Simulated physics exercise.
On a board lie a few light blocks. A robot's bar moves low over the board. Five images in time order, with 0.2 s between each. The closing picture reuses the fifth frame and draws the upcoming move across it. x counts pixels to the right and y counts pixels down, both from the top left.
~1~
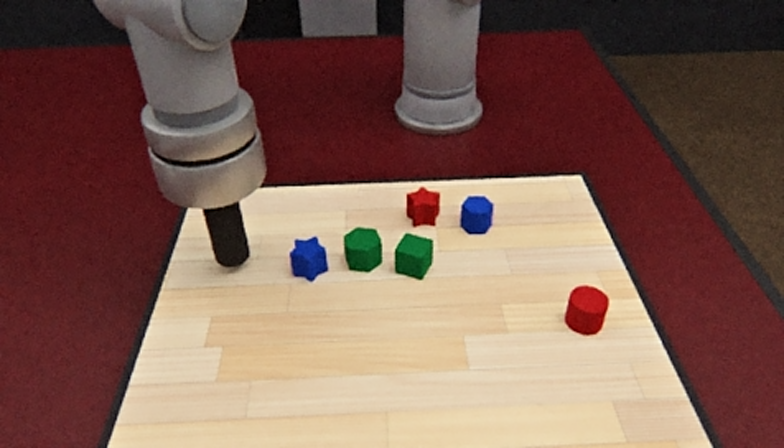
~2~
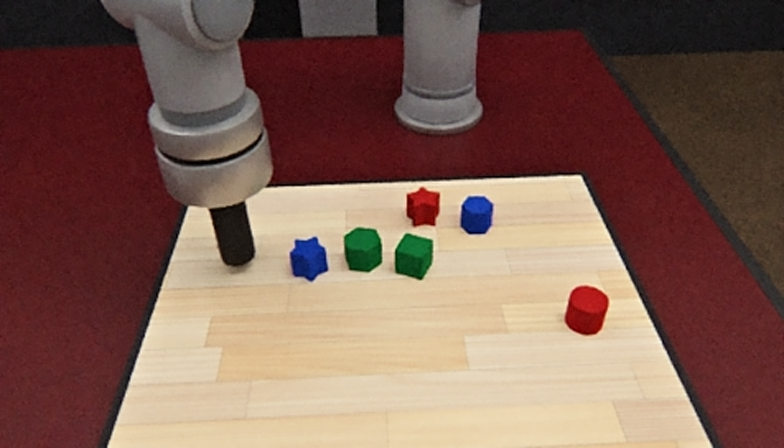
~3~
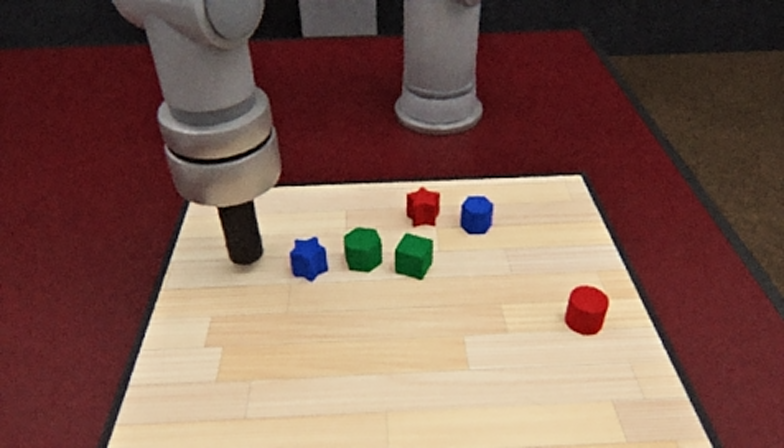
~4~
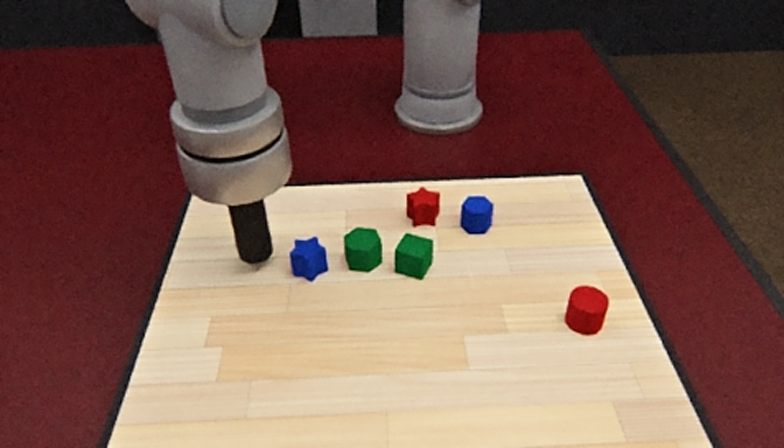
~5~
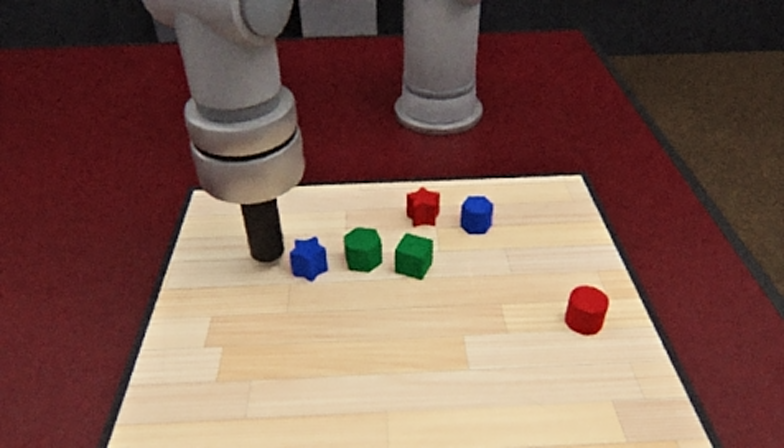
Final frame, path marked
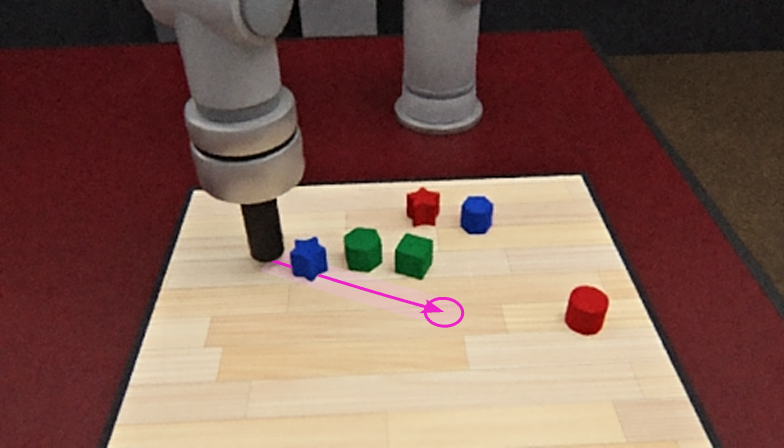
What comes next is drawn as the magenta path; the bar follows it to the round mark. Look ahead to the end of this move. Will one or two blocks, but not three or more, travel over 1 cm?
I believe so.
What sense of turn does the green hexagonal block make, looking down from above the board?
Looking down, my answer is that the green hexagonal block rotates anticlockwise.
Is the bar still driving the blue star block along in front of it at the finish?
Yes - that is the case.
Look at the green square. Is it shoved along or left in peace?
By the last moment of the path, the green square has stayed put.
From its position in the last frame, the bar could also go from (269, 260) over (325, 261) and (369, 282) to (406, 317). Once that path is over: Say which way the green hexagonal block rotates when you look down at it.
From overhead, anticlockwise.
The line goes in a line from (269, 260) to (444, 312).
The first path, step by step. One third of the way, bar (323, 269); blue star block (352, 259); green hexagonal block (372, 237), turned 30° anticlockwise.
Two thirds of the way, bar (382, 286); blue star block (414, 273); green hexagonal block (375, 237), turned 40° anticlockwise.
At the end, bar (444, 304); blue star block (477, 283), turned 20° anticlockwise; green hexagonal block (375, 237), turned 40° anticlockwise; green square unmoved.
